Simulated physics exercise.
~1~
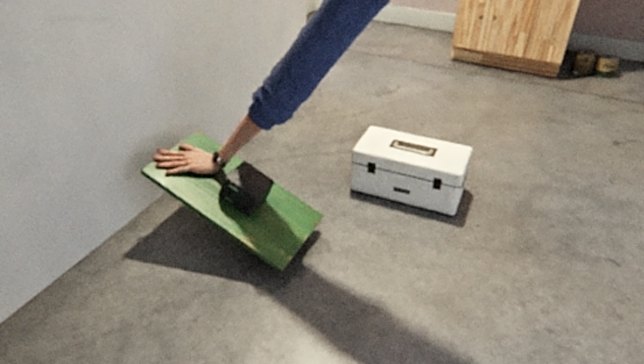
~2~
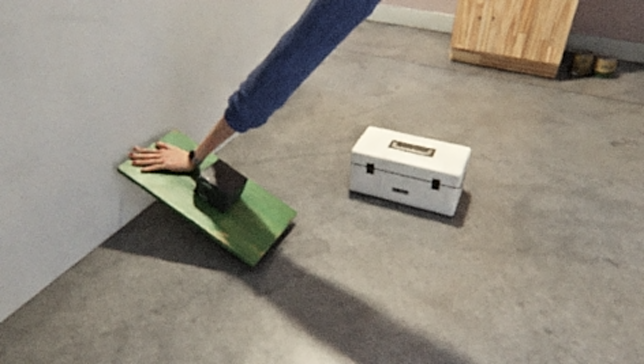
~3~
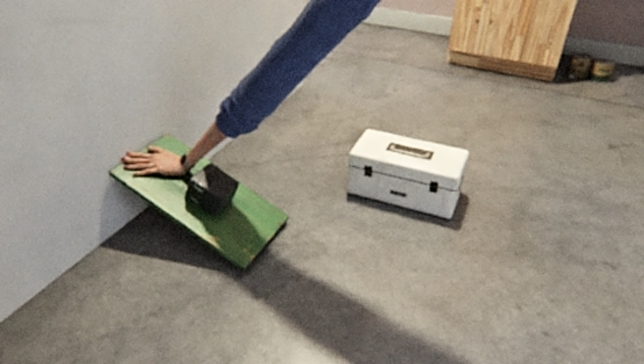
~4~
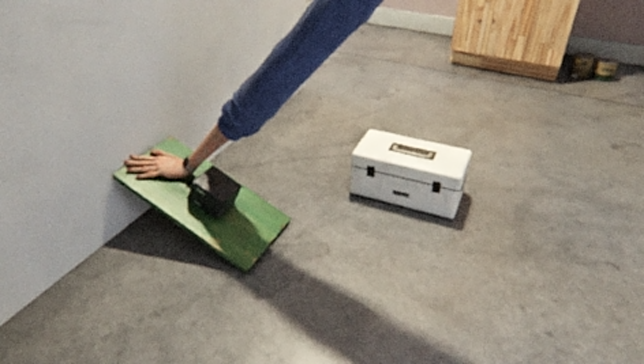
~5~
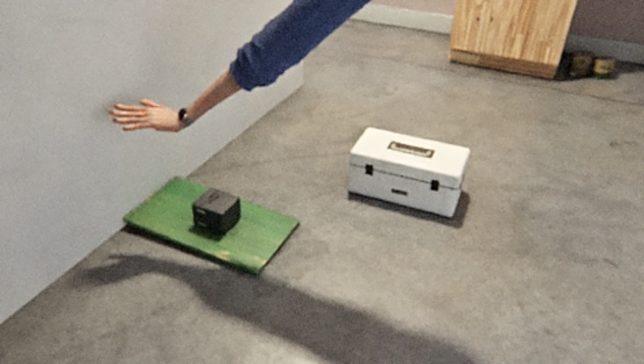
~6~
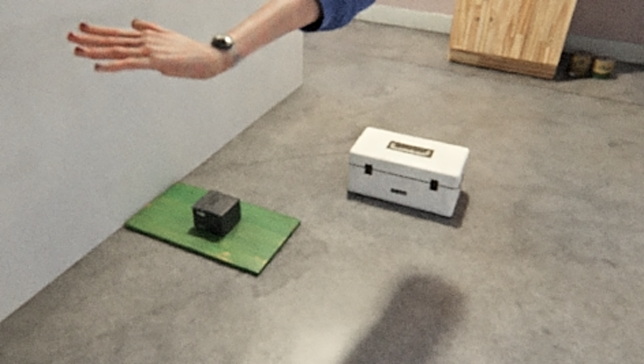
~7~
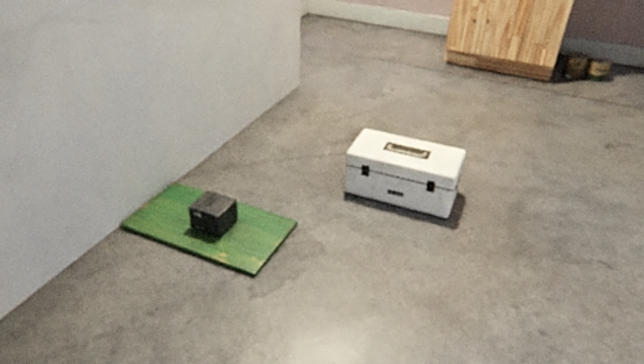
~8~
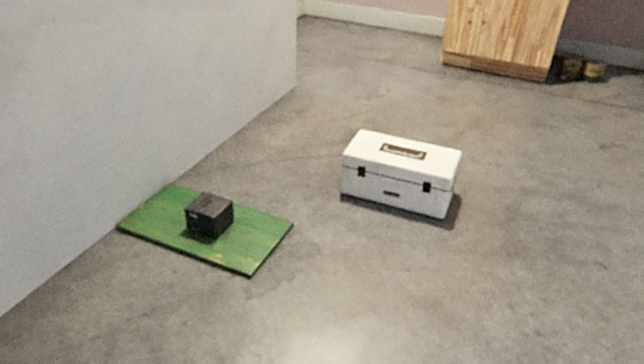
A hand slides a tilted green board left, then lets go, and it drops flat.
